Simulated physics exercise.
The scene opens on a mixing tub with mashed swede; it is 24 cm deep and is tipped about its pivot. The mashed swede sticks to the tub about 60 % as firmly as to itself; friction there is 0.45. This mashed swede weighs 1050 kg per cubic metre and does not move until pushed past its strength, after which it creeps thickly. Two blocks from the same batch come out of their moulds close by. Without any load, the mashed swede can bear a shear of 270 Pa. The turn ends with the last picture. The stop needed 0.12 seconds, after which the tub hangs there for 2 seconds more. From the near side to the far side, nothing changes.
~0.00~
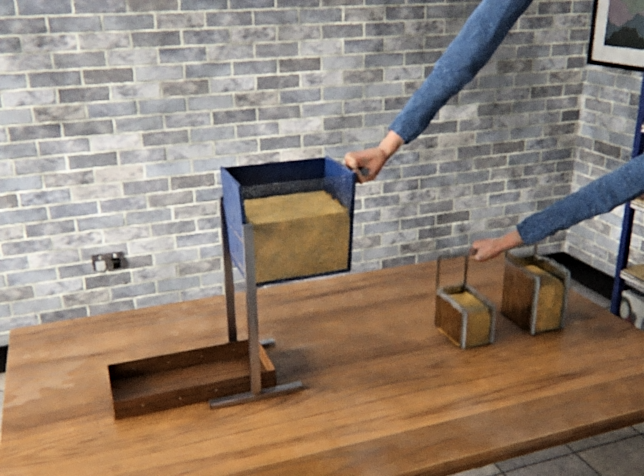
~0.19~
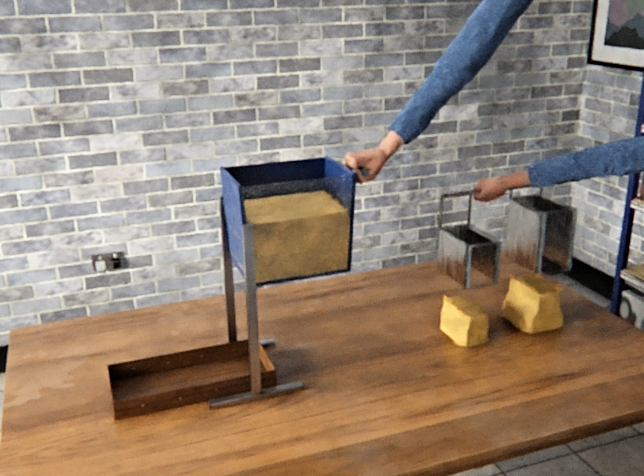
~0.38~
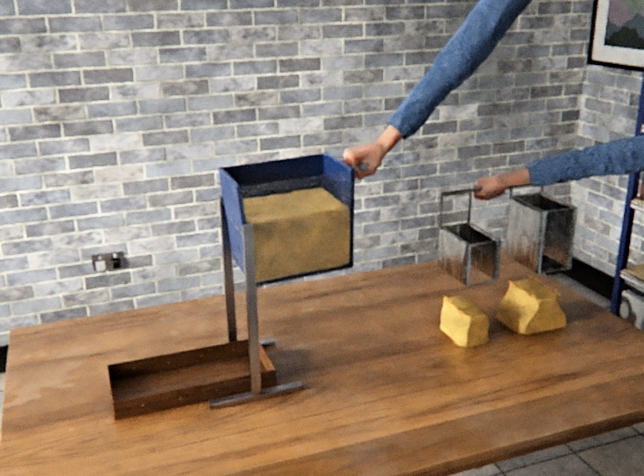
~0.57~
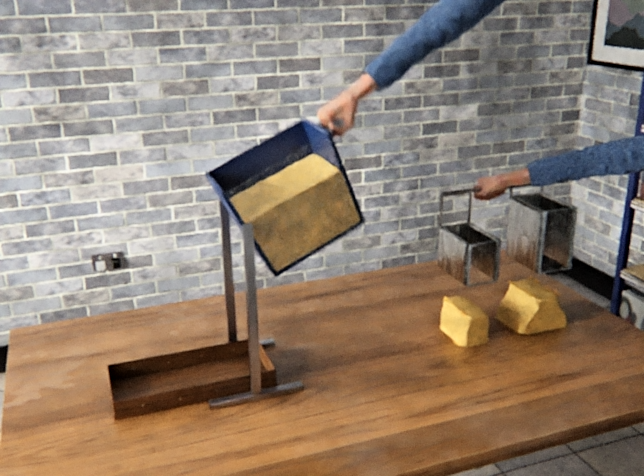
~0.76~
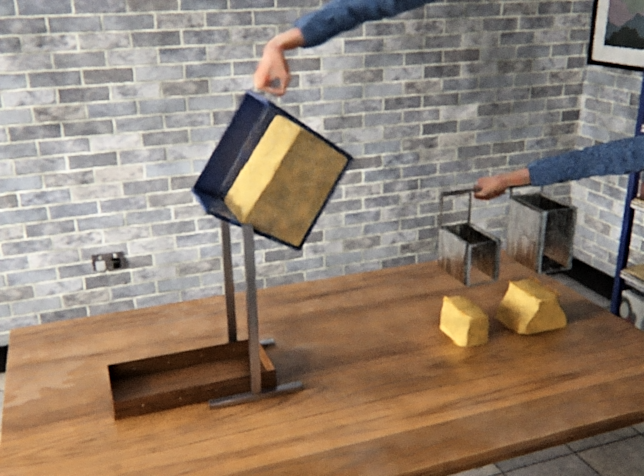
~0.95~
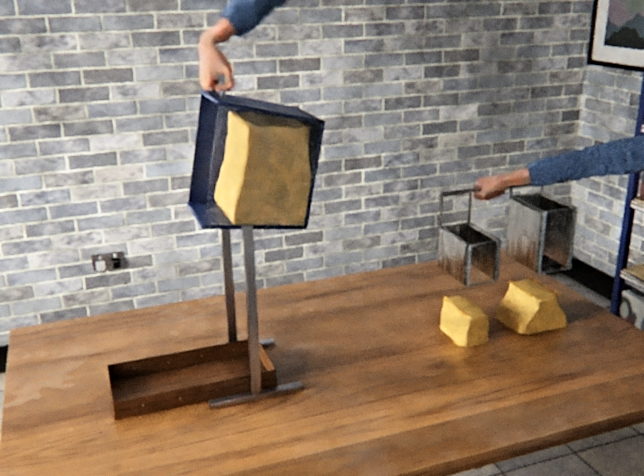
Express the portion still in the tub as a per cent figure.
I would say about 70 percent.
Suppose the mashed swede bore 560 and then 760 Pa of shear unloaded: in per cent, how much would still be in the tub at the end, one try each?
Respectively 100 % and 100 %.
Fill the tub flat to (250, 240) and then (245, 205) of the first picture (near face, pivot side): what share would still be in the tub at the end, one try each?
Close to 90 percent the first time and close to 55 percent the second.
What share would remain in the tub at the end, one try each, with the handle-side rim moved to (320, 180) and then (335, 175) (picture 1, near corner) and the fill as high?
Some 100 % and some 90 %, in that order.
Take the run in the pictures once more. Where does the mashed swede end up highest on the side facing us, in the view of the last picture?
The highest point is near (285, 174) in the last picture.
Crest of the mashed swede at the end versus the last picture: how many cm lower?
Roughly 12 cm.
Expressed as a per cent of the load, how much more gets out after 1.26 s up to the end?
Near 12 %.
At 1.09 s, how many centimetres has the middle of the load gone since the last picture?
Around 5 cm.
After 1.09 s, the tub is at 79 degrees and holds 100 %.
After 1.26 s, the tub is at 79 degrees and holds 81 %.
After 1.43 s, the tub is at 79 degrees and holds 70 %.
After 1.60 s, the tub is at 79 degrees and holds 70 %.
After 2.95 s, the tub is at 79 degrees and holds 70 %.
